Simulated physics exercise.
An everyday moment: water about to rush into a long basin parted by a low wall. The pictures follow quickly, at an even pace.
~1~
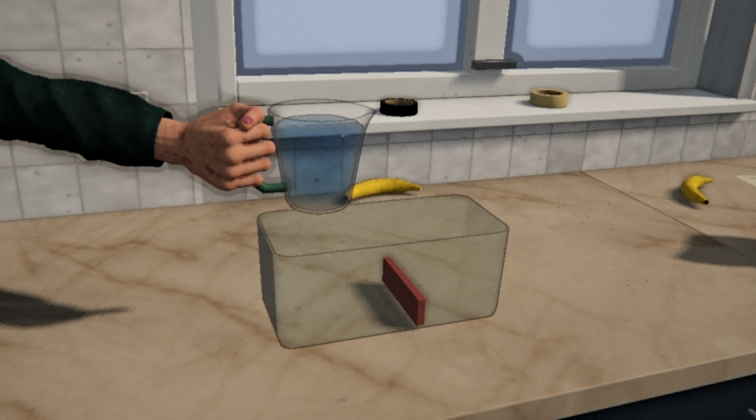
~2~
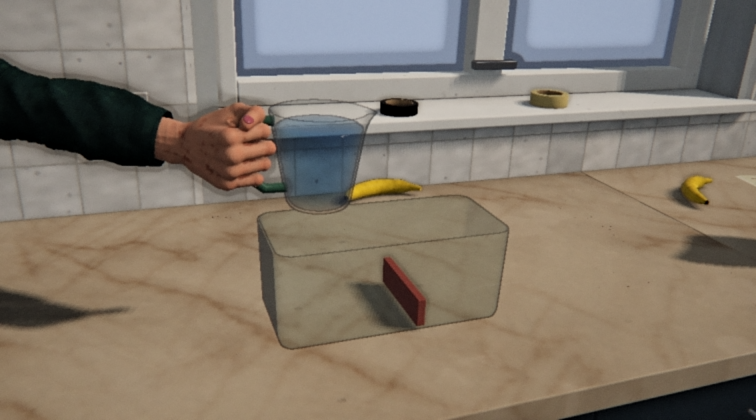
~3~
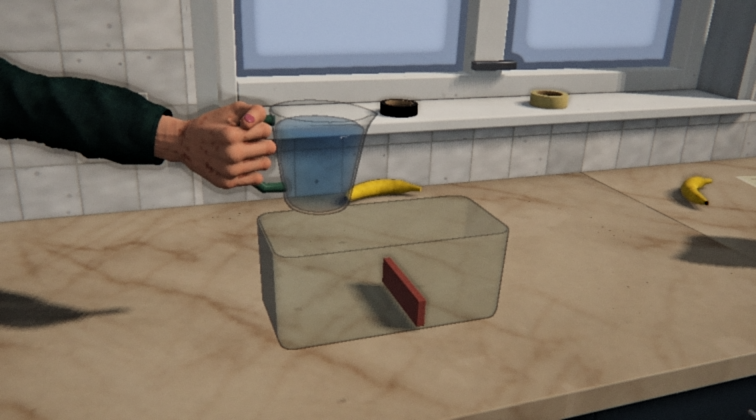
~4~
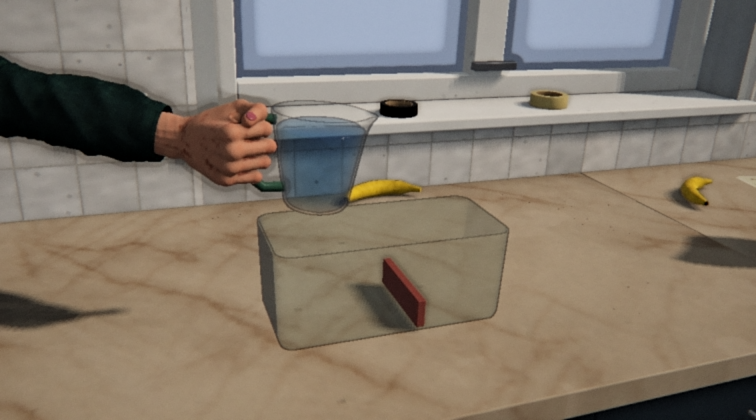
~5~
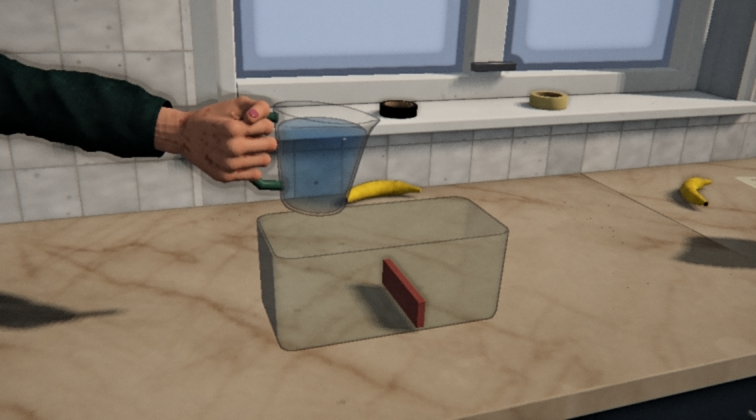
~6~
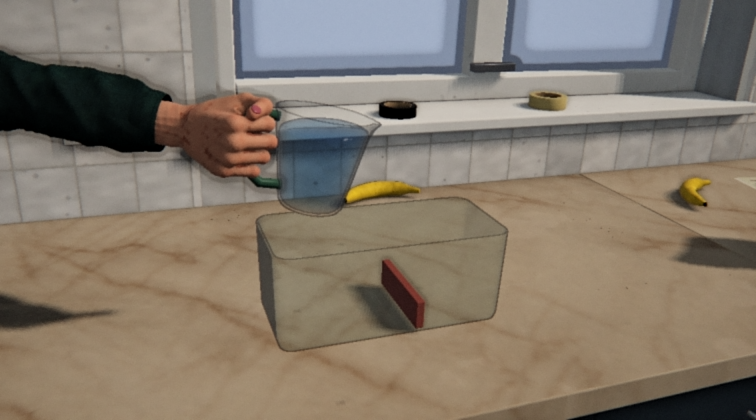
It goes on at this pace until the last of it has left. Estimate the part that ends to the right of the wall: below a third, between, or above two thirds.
In the end more than two thirds is right of the wall.
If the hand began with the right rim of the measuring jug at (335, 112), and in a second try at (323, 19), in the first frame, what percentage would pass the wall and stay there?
The first gives 5 %, the second 15 %.
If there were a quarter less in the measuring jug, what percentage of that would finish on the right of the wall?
Close to 75 per cent.
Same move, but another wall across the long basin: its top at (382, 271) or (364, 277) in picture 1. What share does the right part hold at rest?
The first gives 100 %, the second 100 %.
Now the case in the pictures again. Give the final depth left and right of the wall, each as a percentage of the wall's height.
Near 20 on the left, 90 on the right.
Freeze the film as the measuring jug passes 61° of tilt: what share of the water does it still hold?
Roughly 80 in a hundred.
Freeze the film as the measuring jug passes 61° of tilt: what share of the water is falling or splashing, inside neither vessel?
Some 15 per cent.
A moment on, the measuring jug is tipped part way and 78 per cent is still to pour, 1 is left of the wall and 6 right of it.
Next, the measuring jug is tipped on its side and 28 per cent is still to pour, 9 is left of the wall and 51 right of it.
Then the measuring jug is tipped on its side and 3 per cent is still to pour, 17 is left of the wall and 78 right of it.
Later the measuring jug is tipped on its side and 0 per cent is still to pour, 23 is left of the wall and 77 right of it.
Finally, 23 per cent lies left of the wall, 77 right of it and 0 outside.
